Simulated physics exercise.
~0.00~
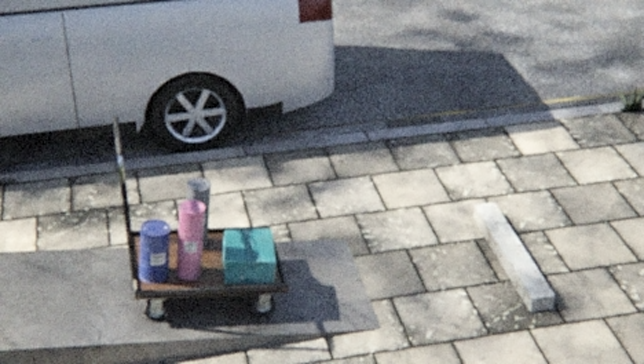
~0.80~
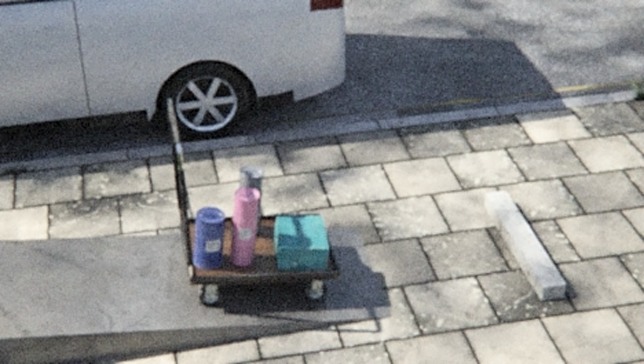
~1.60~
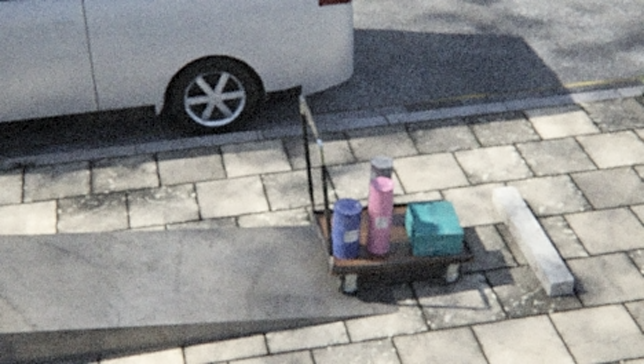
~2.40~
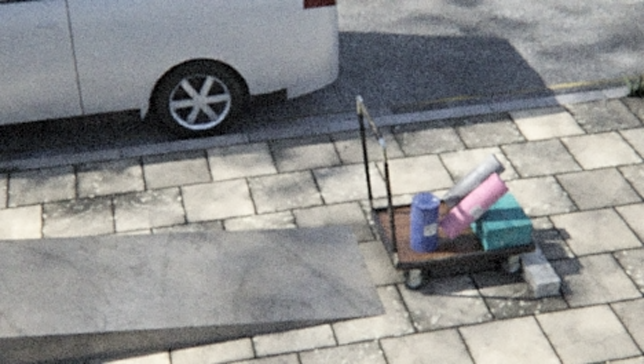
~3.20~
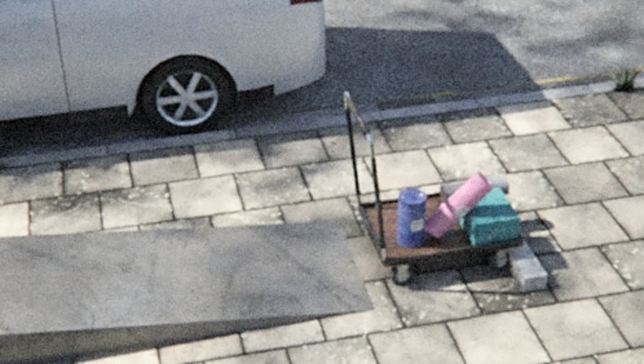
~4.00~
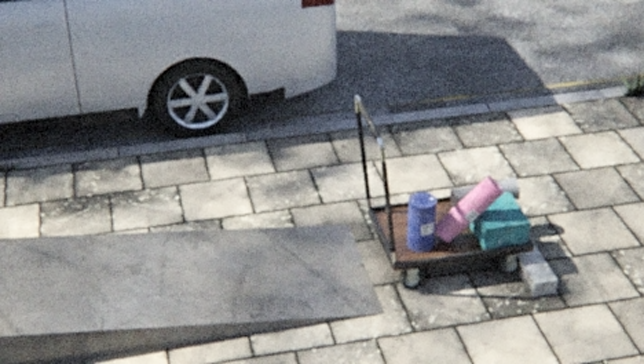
On a paved area, a trolley rolls right into a kerb, toppling its pink and grey canisters.
